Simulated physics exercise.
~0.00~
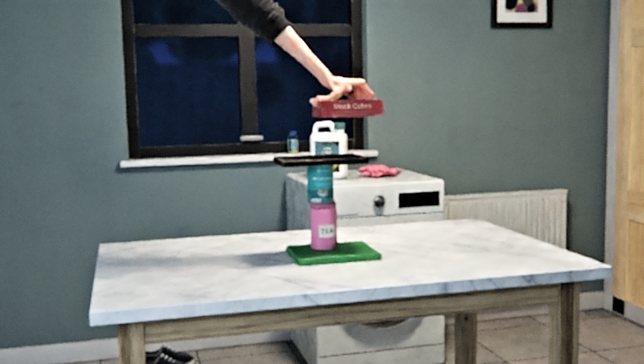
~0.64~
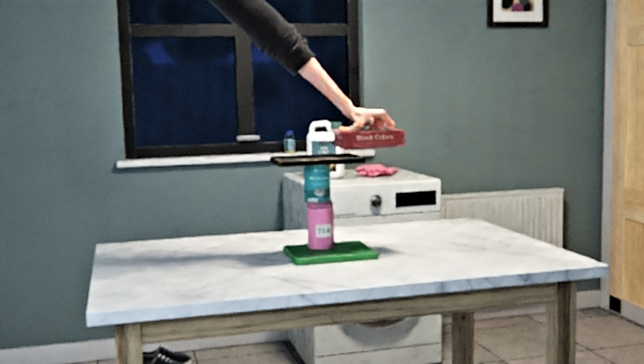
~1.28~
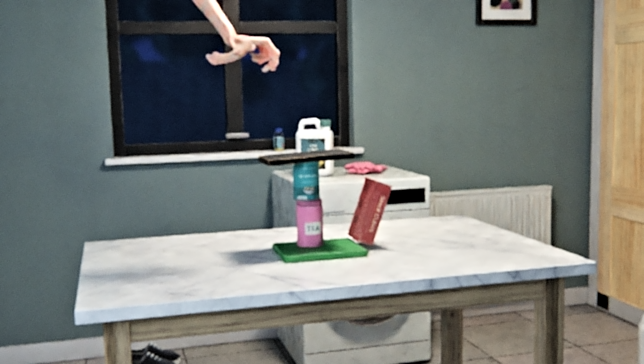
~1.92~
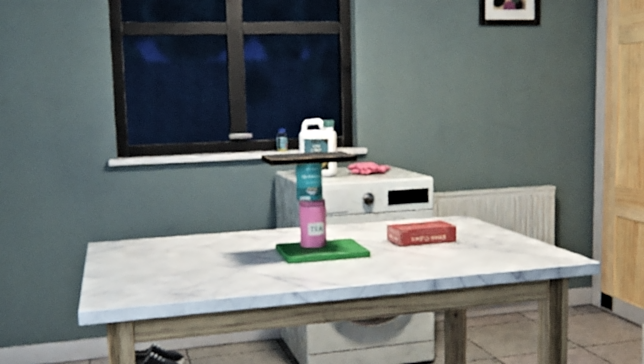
A red packet is held by a hand above a small pile on a white marble-topped table, seen from the front by a slightly swaying camera in a room with grey-green walls, a dark window and a white washing machine behind. The pile has a green tray at the bottom, then a pink jar, a turquoise tin and a flat black board. The hand carries the packet to the right, past the board's edge, and lets go. The packet drops beside the pile, tilting as the hand draws back. It ends lying flat on the table to the right, while the other things remain stacked.
